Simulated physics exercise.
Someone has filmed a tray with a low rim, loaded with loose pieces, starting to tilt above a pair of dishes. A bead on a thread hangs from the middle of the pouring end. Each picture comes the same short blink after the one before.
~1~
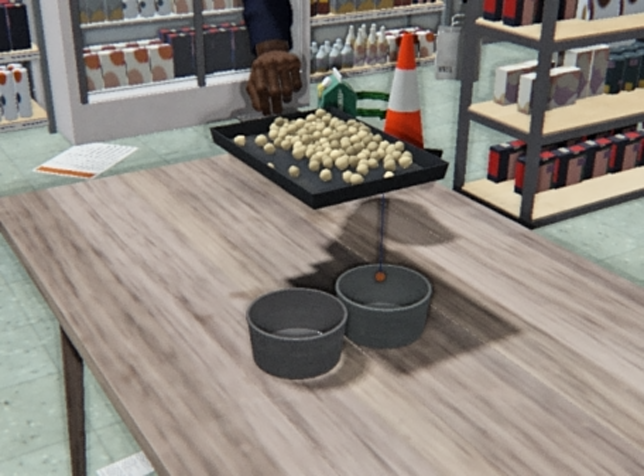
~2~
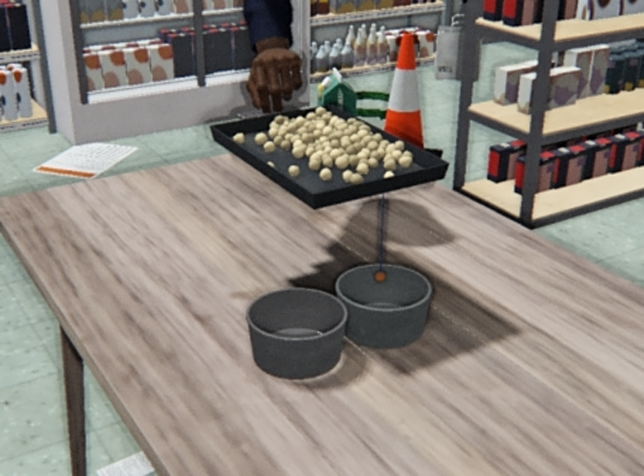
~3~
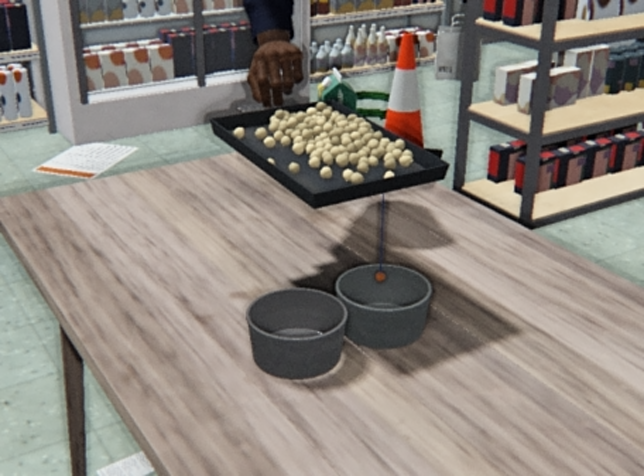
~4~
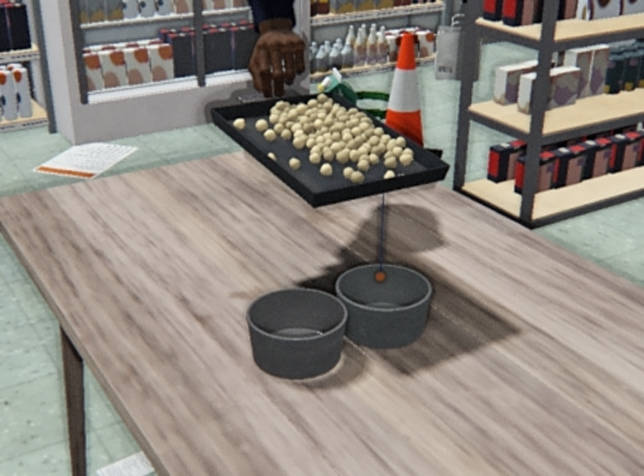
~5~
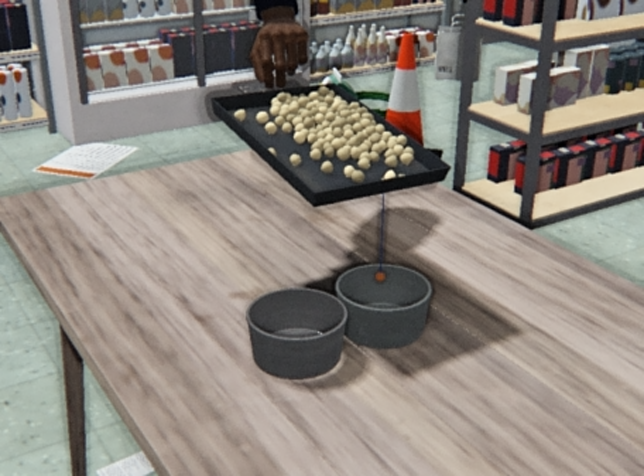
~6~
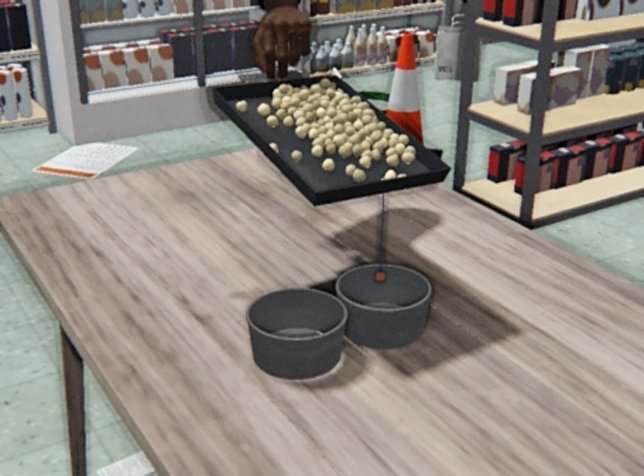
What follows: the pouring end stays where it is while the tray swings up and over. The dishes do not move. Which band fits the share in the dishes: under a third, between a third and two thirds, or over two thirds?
Together they catch under a third.
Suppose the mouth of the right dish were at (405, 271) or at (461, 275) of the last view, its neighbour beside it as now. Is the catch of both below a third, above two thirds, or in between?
First under a third, then the middle third.
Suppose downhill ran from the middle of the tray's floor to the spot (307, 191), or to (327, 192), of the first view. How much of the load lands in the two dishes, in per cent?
In turn 80 and 70 in a hundred.
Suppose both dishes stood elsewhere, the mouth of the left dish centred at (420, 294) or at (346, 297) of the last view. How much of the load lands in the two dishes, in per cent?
About 60 and 20 per cent.
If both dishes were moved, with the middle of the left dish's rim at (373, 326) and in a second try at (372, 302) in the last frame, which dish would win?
In turn: The right one; the right-hand dish.
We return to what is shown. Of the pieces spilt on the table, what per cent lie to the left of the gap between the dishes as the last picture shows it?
Close to 0 per cent.
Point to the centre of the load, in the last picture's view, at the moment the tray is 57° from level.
Near (400, 142).
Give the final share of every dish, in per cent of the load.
The left dish has 0 per cent, the right dish has 10.
Shortly afterwards, tray tipped steeply; the bulk on the tray; a little outside both; a little in the air.
Next, tray tipped right over; the bulk on the tray; a little outside both; a little in the air.
Some moments later, tray tipped past a quarter turn; a little in the right dish; all but a few outside both.
In the end, tray tipped past a quarter turn; none at all in the left dish; a little in the right dish; all but a few outside both.
